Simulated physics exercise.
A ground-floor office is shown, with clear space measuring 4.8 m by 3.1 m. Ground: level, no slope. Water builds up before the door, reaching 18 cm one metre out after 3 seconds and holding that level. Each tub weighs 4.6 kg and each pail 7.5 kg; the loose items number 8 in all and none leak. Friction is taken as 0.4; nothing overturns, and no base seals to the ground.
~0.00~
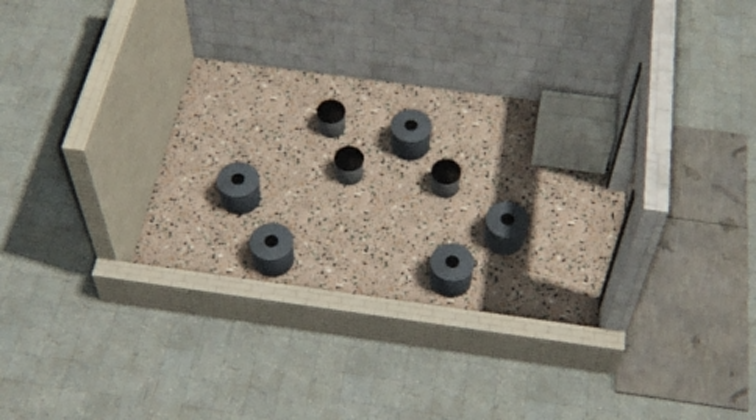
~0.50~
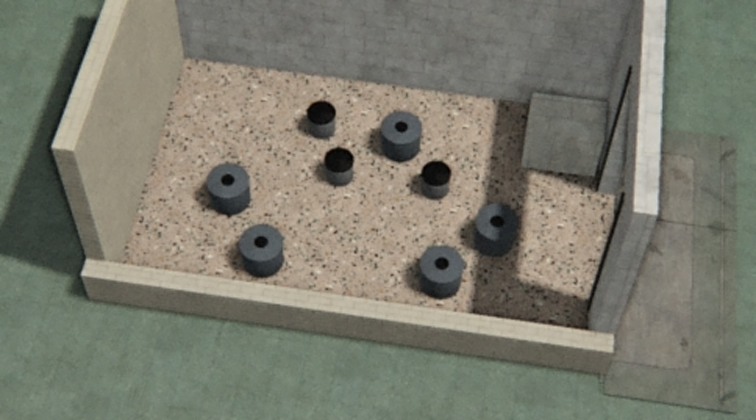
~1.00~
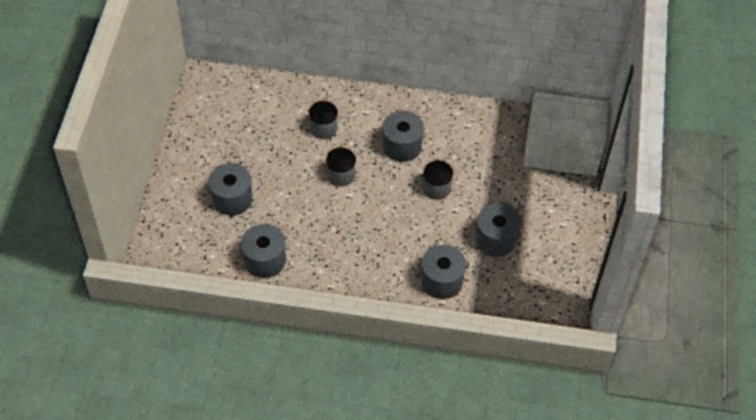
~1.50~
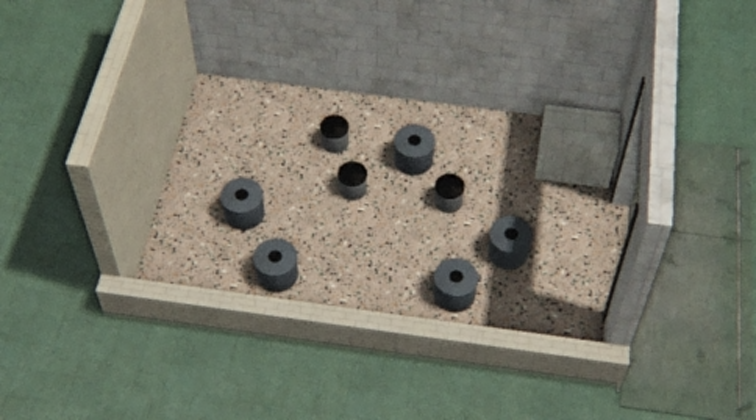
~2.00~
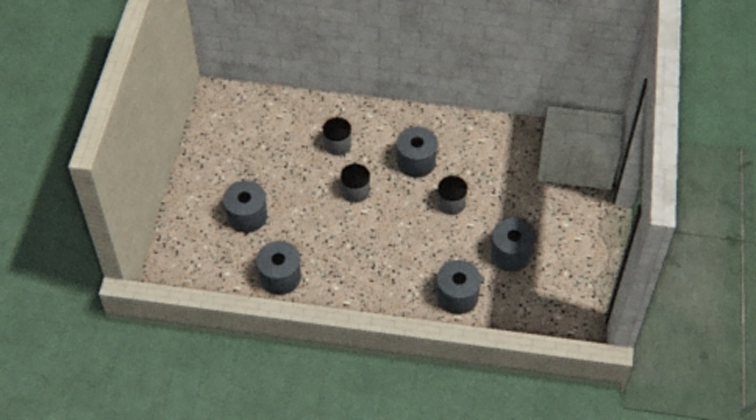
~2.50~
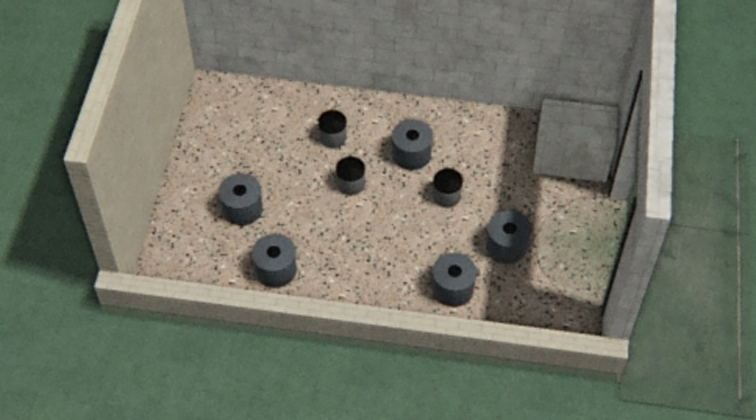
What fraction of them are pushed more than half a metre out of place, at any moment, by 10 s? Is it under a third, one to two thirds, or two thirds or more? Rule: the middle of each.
It ends up in the highest band.
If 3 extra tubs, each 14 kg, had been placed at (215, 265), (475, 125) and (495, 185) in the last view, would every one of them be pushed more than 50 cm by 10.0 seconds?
Result by item, in order: Beyond the cutoff, inside the cutoff, beyond the cutoff.
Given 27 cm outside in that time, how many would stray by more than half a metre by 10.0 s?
In that case 8 of them.
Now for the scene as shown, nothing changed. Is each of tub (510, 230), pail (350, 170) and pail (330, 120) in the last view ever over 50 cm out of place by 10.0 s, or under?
First farther, then not as far, then not as far.
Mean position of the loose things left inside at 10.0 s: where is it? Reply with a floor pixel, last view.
It sits at about (297, 168).
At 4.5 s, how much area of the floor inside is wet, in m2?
Roughly 7.0 m2 of it is wet.
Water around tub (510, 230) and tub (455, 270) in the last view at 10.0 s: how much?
Close to 9 and 12 centimetres.
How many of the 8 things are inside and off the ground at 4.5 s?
It comes to 0 of them.
After 3.5 s 1 of 8 are over 50 cm from their spots; 0 afloat.
After 4.5 s 2 of 8 are over 50 cm from their spots; 0 afloat.
After 7.0 s 6 of 8 are over 50 cm from their spots; 4 afloat.
After 10.0 s 6 of 8 are over 50 cm from their spots, and 6 have been at some point; 7 afloat.
